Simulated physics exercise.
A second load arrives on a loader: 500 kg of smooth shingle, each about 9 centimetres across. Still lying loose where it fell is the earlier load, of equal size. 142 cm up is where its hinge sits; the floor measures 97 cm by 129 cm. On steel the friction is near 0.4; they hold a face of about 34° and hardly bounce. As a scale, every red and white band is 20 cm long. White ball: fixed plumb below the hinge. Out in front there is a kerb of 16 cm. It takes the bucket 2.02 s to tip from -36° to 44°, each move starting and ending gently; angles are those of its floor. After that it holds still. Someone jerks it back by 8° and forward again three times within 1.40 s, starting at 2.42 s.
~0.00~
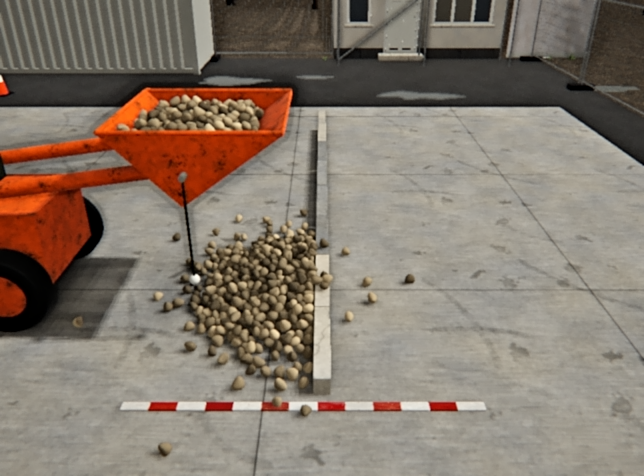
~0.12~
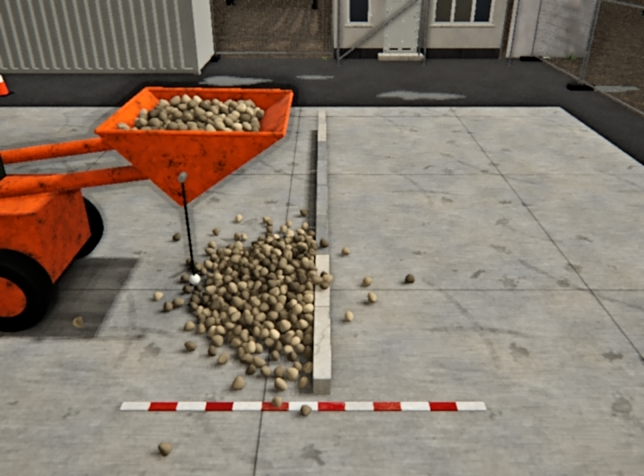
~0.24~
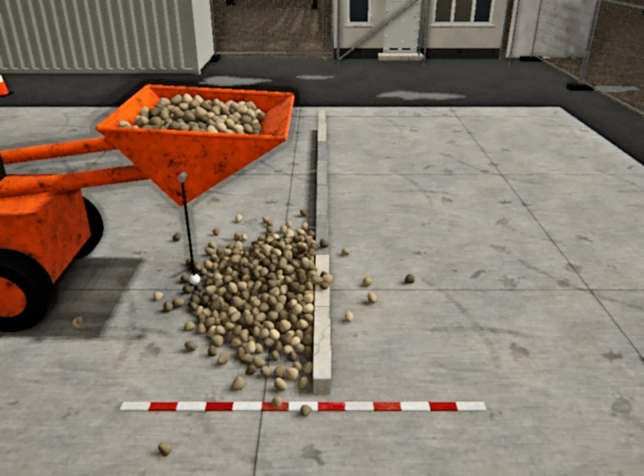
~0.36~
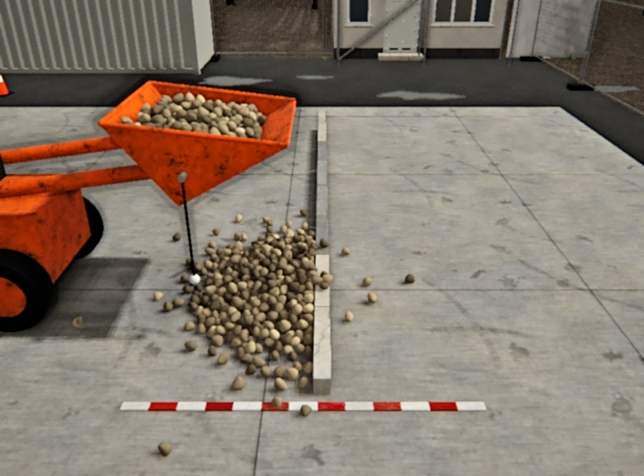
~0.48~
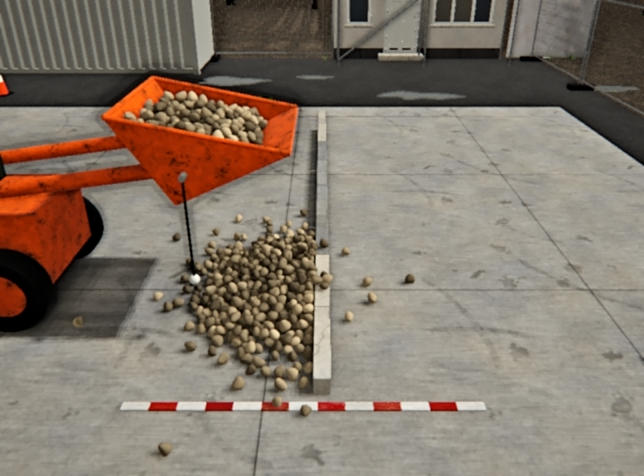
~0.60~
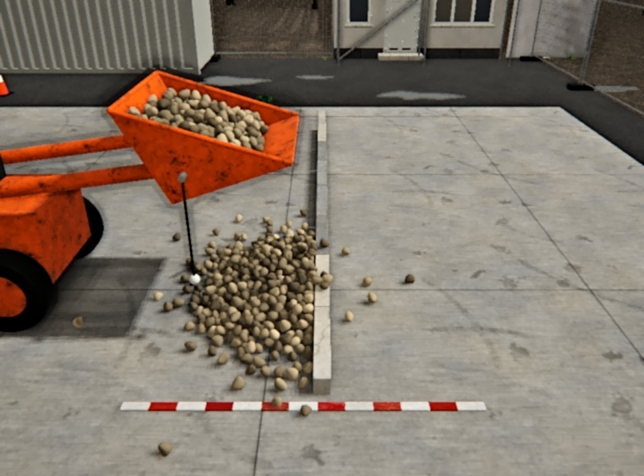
At the start, an orange loader holds a bucket full of rounded stones beside a loose pile lying against a pale kerb on a concrete floor. The bucket then slowly tilts forward, its right-hand lip dipping and its back rising, while the stones stay inside and the pile lies still.
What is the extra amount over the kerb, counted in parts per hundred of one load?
Close to 53 parts in a hundred.
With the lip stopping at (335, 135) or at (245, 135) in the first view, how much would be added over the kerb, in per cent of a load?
95 % and 20 %.
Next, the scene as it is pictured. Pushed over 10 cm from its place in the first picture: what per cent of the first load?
Near 5 per cent, I reckon.
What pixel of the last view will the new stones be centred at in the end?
Centre: Approx. (334, 279).
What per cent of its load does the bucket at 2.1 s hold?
Roughly 10 parts in a hundred of the load.
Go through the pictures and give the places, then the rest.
In the first frame, the bucket is at -36°, its lip at (283, 134); the top of the load is at (192, 106). The earlier load is highest near (282, 263), 25 cm above ground level, 99 % on this side of the kerb, 1 % over the kerb.
In the second frame, the bucket is at -35°, its lip at (284, 135); the top of the load is at (192, 106); the stones move at 0.1 m/s on average.
In the third frame, the bucket is at -33°, its lip at (285, 139); the top of the load is at (185, 105); the stones move at 0.1 m/s on average.
In the fourth frame, the bucket is at -29°, its lip at (288, 146); the top of the load is at (184, 105); the stones move at 0.2 m/s on average.
In the fifth frame, lip at (290, 154), floor tilted -25°, highest stones at (176, 104); the stones move at 0.2 m/s on average.
In the sixth frame, the bucket is at -19°, its lip at (292, 164); the top of the load is at (173, 100); the stones move at 0.2 m/s on average.
After 1.5 s the floor is at 32°; in per cent of one load, 87 in the bucket, 112 on this side of the kerb, 1 over the kerb; the foremost stones are at (353, 283).
After 2.1 s the floor is at 44°; in per cent of one load, 8 in the bucket, 162 on this side of the kerb, 30 over the kerb; the foremost stones are at (411, 278).
After 4.3 s the floor is at 44°; in per cent of one load, 0 in the bucket, 146 on this side of the kerb, 54 over the kerb; the foremost stones are at (516, 298).
After 7.1 s the floor is at 44°; in per cent of one load, 0 in the bucket, 146 on this side of the kerb, 54 over the kerb; the foremost stones are at (516, 298). Net gain over the kerb, 53.
